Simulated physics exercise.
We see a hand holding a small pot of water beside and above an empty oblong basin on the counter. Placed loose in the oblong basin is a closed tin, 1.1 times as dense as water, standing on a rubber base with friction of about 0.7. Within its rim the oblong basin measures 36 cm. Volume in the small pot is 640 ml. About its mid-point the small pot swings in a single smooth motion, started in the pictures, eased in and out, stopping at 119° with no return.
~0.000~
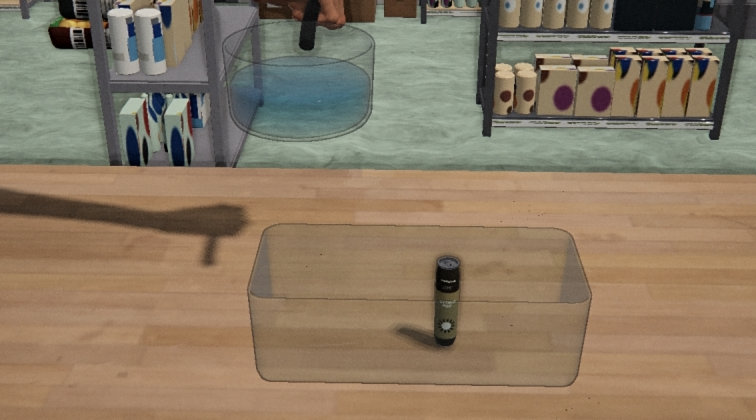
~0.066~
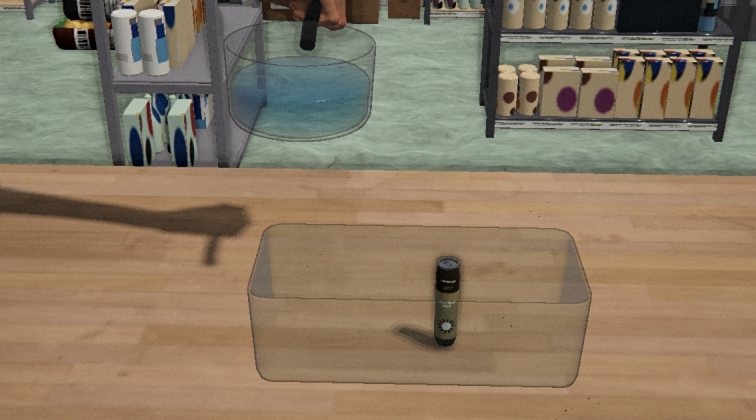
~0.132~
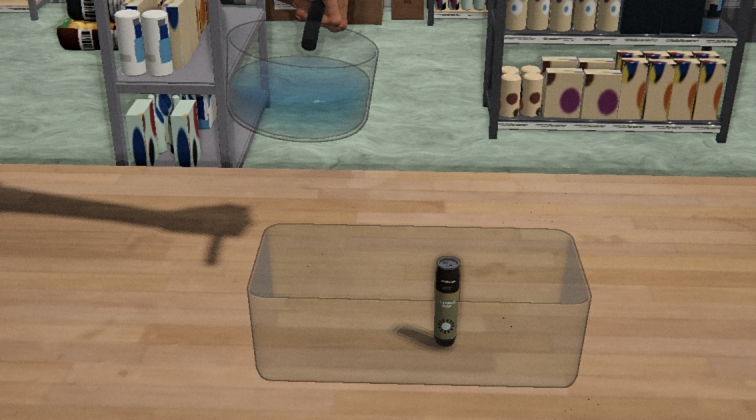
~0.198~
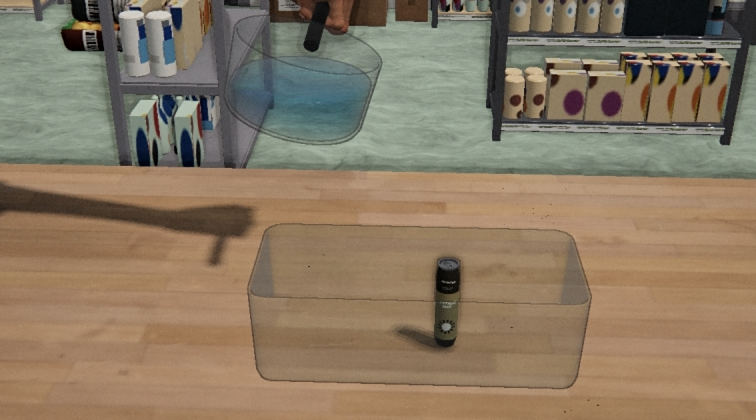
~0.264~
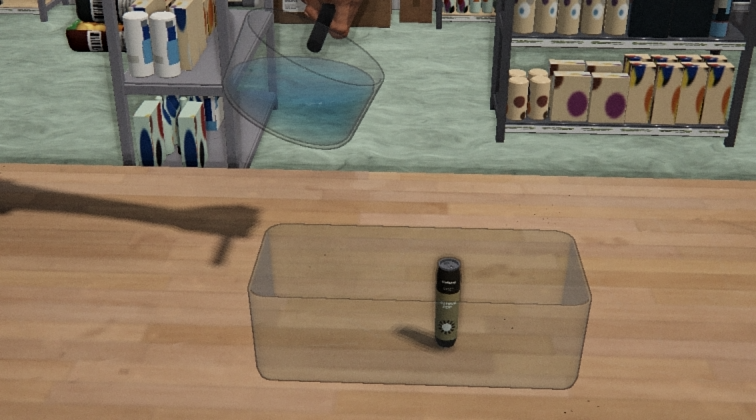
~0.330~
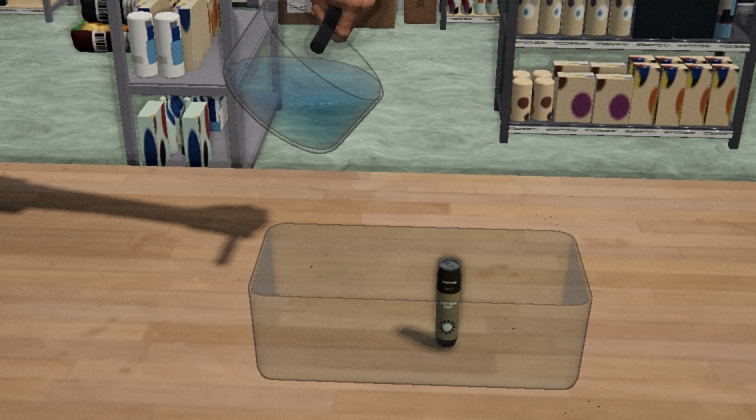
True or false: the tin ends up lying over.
True.
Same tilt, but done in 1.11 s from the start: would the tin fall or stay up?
The tin tips over.
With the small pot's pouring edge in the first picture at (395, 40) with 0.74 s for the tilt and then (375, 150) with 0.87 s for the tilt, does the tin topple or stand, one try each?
Trial 1 - tin tips; trial 2 - tin stays standing.
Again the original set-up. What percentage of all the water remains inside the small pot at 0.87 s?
About 2 per cent.
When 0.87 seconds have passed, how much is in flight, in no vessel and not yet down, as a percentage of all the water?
12 in a hundred, give or take.
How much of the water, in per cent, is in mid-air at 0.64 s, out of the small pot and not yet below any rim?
About 52 per cent.
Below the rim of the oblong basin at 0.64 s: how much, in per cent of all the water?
The basin holds roughly 22 in a hundred parts at that moment.
By 0.64 s the tilt is 100° and 27 per cent is still to pour; the tin stands where it began.
By 0.87 s the tilt is 119° and 2 per cent is still to pour; the tin leans 13°.
By 1.11 s the tilt is 119° and 0 per cent is still to pour; the tin lies on its side.
By 1.37 s the tilt is 119° and 0 per cent is still to pour; the tin lies on its side.
At rest the tin lies on its side.
